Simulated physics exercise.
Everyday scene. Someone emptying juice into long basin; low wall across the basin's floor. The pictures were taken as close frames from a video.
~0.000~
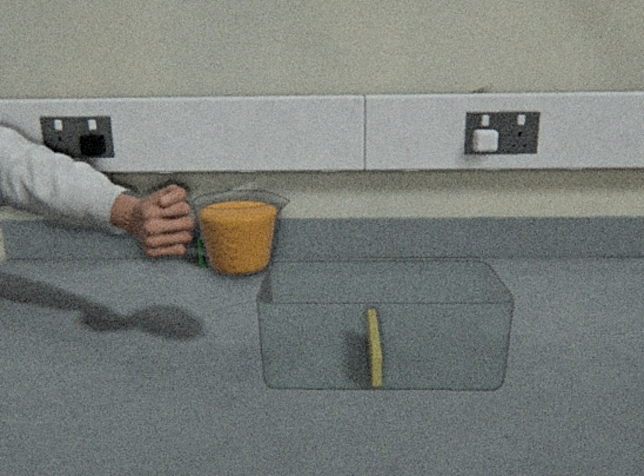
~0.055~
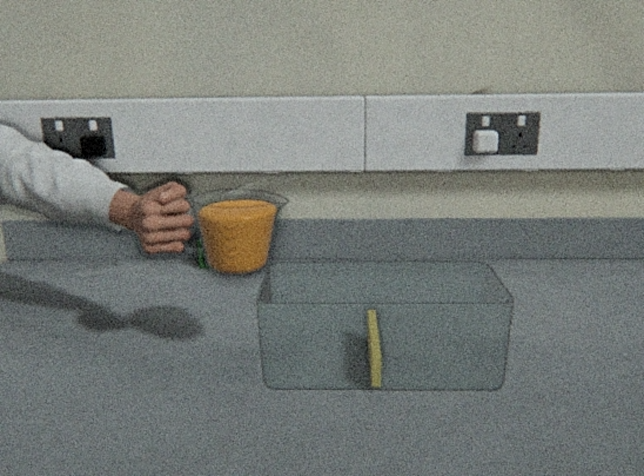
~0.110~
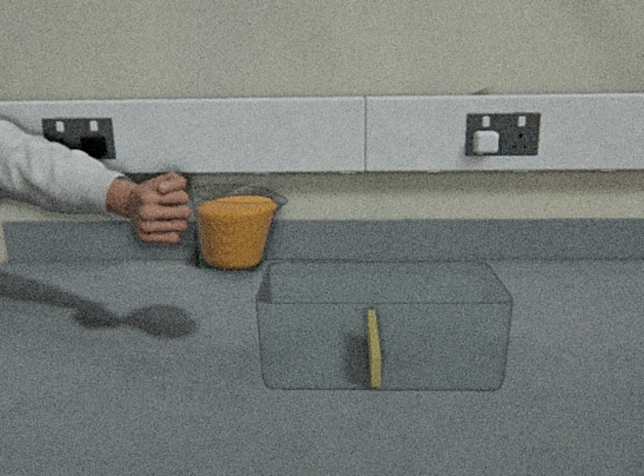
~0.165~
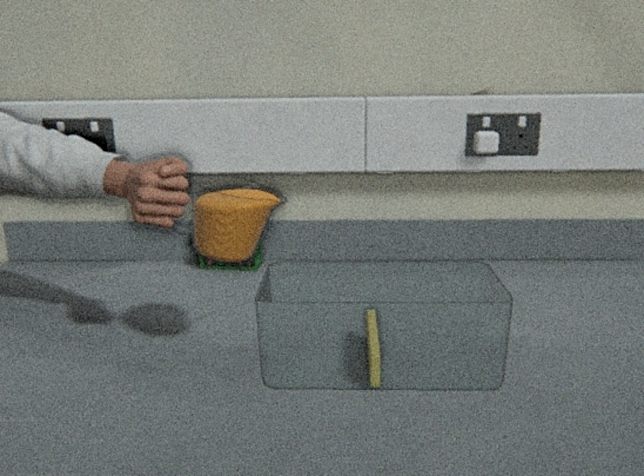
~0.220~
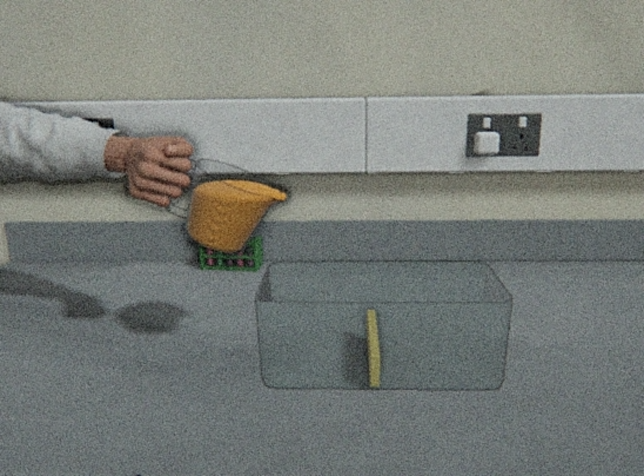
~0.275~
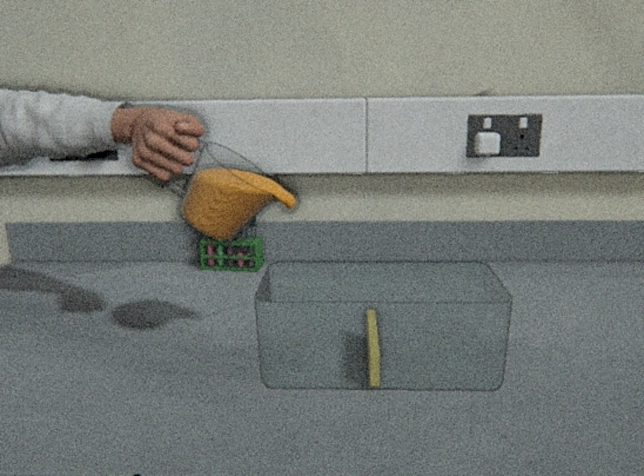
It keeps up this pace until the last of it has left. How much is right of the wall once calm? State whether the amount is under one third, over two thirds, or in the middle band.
The share right of the wall is left at a third to two thirds.
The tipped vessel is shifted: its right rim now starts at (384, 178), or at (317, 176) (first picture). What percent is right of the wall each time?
About 60 and 80 per cent.
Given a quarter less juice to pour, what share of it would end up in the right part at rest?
Best guess: Around 40 %.
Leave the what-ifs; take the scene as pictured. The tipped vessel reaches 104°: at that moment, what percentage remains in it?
Around 35 in a hundred has not poured out yet.
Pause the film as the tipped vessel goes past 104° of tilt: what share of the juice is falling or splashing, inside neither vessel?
Roughly 45 in a hundred.
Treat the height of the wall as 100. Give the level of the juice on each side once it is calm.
Left side: Approx. 30 %; right side: Approx. 20 %.
After 0.57 s the tilt is 104° and 37 per cent is still to pour, 18 is left of the wall and 0 right of it.
After 0.78 s the tilt is 121° and 0 per cent is still to pour, 46 is left of the wall and 47 right of it.
After 1.01 s the tilt is 121° and 0 per cent is still to pour, 50 is left of the wall and 46 right of it.
After 1.25 s the tilt is 121° and 0 per cent is still to pour, 51 is left of the wall and 46 right of it.
In the end 51 per cent lies left of the wall, 46 right of it and 2 outside.
